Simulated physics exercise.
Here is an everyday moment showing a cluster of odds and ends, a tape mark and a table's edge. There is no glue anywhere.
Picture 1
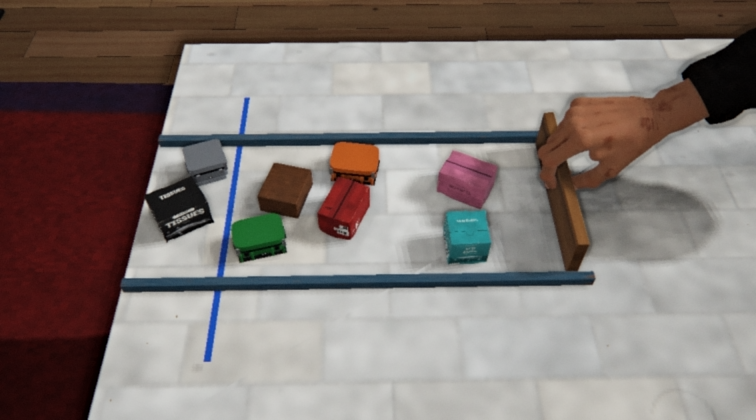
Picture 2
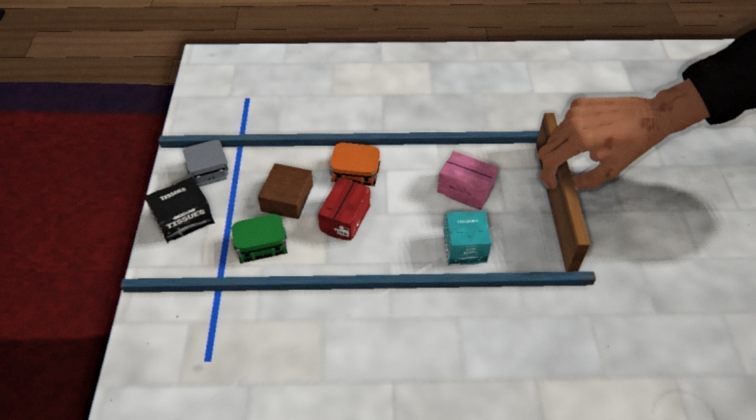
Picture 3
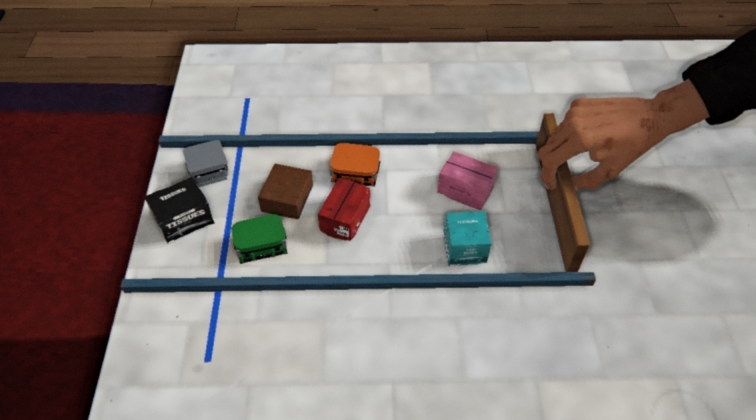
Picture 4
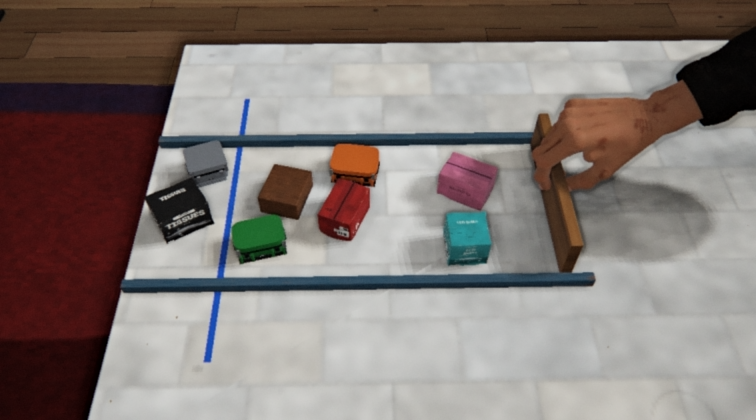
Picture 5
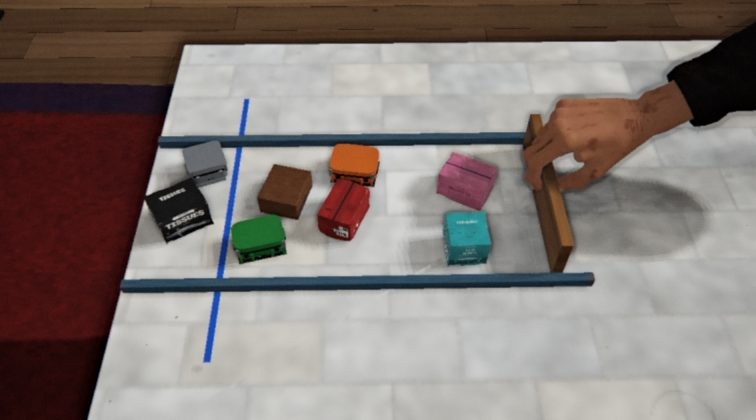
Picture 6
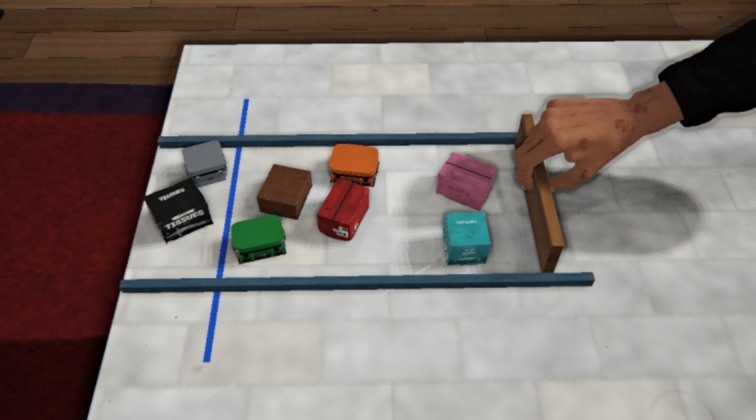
A hand slides a wooden board slightly left between two rails toward several small colourful boxes.
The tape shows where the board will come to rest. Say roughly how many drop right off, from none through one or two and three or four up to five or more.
The number going over the end will be just one or two.
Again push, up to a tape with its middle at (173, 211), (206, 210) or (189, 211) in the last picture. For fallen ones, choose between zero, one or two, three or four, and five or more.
Taking them in turn, at least five; 3 or 4; at least five.
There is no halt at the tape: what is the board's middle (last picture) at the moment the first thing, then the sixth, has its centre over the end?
Roughly (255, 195) and then roughly (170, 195).
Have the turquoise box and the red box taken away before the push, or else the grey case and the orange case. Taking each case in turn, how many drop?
1 in the first try, 2 in the second.
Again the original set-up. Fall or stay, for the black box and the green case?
Black box: Falls off; green case: Falls off.
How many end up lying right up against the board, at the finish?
The count is 3.
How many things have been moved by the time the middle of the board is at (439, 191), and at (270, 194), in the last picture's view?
At the first place 2, at the second 8.
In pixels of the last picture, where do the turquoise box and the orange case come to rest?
Okay, so first (200, 242), and next (207, 163).
Soon after, none off yet; black box at rest near (179, 210); grey case at rest near (206, 164); green case at rest near (259, 240).
Then, none off yet; black box at rest near (179, 210); grey case at rest near (206, 164); green case moved about its own width near (217, 246).
At rest, the number that fall off is one or two; fallen, green case and black box.
